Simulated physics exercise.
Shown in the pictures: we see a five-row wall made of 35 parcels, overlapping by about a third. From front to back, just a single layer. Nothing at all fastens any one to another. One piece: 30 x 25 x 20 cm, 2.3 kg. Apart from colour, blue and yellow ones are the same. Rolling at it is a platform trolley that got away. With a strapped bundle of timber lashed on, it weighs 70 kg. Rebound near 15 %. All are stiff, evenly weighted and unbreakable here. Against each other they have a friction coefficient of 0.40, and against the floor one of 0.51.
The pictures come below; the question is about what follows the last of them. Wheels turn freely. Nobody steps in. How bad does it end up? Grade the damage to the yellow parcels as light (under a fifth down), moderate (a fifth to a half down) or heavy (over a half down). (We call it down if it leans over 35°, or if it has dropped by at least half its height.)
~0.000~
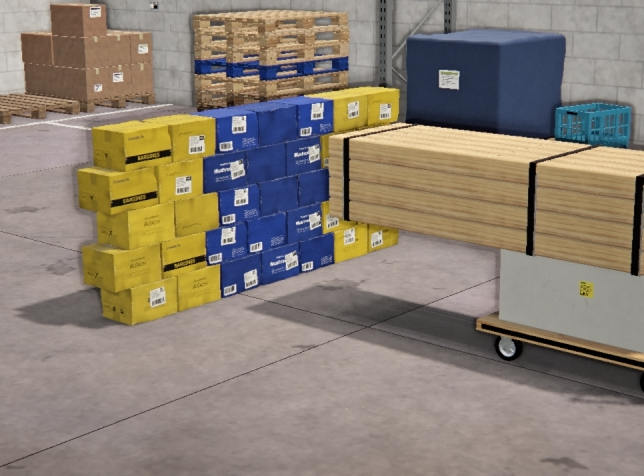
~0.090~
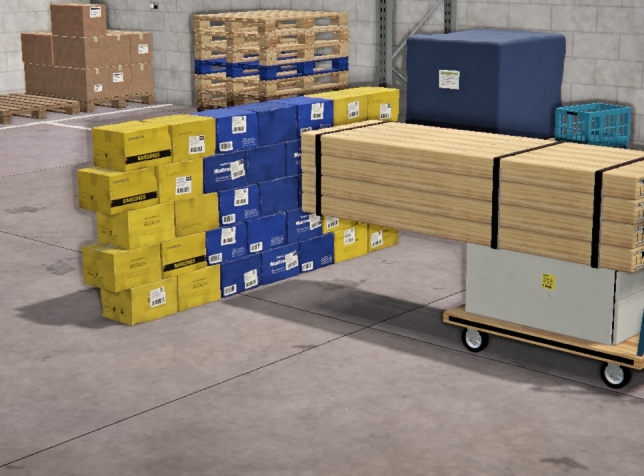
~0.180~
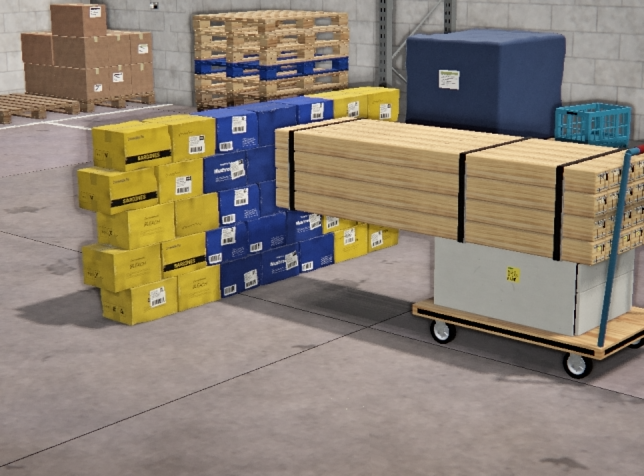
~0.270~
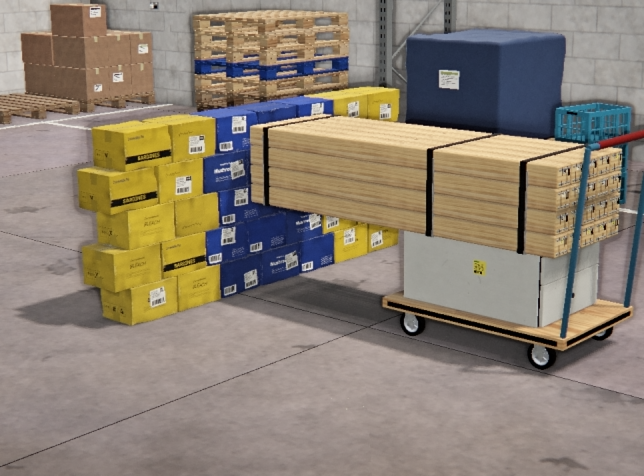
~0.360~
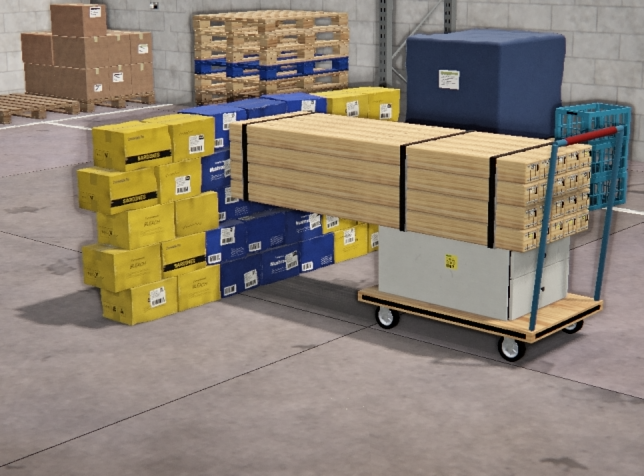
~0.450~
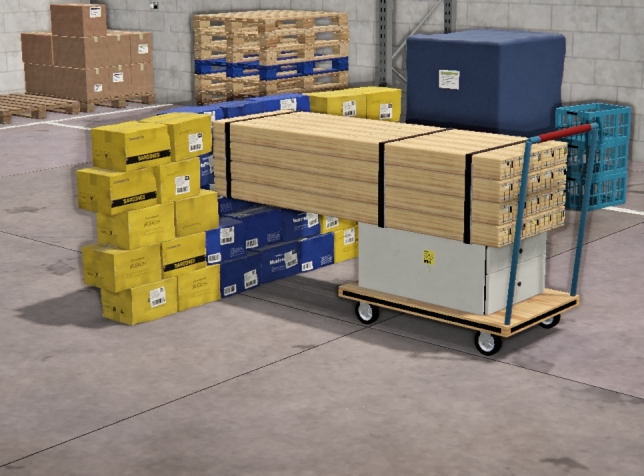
Light.
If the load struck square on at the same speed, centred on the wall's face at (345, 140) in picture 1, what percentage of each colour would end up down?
Yellow 40 %, blue 30 %.
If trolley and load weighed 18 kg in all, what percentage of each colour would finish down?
Colour by colour that makes yellow 20, blue 80 percent.
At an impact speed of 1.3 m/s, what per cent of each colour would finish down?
Down at the end: Yellow 20 per cent, blue 80 per cent.
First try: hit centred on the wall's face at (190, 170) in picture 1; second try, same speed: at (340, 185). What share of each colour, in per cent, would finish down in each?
You'd get yellow at 40 followed by 40, and blue at 30 followed by 50 percent.
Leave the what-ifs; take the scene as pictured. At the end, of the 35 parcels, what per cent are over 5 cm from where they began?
50 in a hundred.
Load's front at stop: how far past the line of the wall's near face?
Distance: Approx. 130 cm.
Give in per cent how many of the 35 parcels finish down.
Near 35 per cent.
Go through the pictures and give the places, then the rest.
In the first picture (each place is the centre of the face we see best), load (337, 162) 64 cm short of the wall; top yellow parcel (149, 148); top blue parcel (239, 133); all as stacked.
In the second picture, load (309, 158) 45 cm short of the wall; top yellow parcel (149, 148).
In the third picture, load (283, 154) 27 cm short of the wall; top yellow parcel (149, 148).
In the fourth picture, load (258, 150) 9 cm short of the wall; top yellow parcel (149, 148).
In the fifth picture, load (237, 146) 7 cm into the wall's line; top yellow parcel (149, 148); top blue parcel (229, 130) moved 7 cm; 9 have shifted.
In the sixth picture, load (220, 144) 19 cm into the wall's line; top yellow parcel (149, 148); 15 have shifted.
By 0.54 s, load 31 cm past the wall's line, still rolling; none of the 20 yellow parcels down (0 of 35 in all colours); top yellow parcel unmoved; top blue parcel tilted 13°.
By 0.76 s, load 59 cm past the wall's line, still rolling; none of the 20 yellow parcels down (11 of 35 in all colours); top yellow parcel unmoved; top blue parcel tilted 41°, 38 cm lower.
By 1.08 s, load 97 cm past the wall's line, still rolling; 2 of the 20 yellow parcels down (13 of 35 in all colours); top yellow parcel unmoved; top blue parcel upside down.
By 1.44 s, load 1.23 m past the wall's line, still rolling; 2 of the 20 yellow parcels down (13 of 35 in all colours); top yellow parcel unmoved; top blue parcel tilted 5°, 76 cm lower.
When it is over (2.3 s), load 1.31 m past the wall's line, stopped; 2 of the 20 yellow parcels down (13 of 35 in all colours); top yellow parcel unmoved; top blue parcel 78 cm lower. That is 10 per cent. In pixels of the last frame, middles, top yellow parcel near (131, 146).
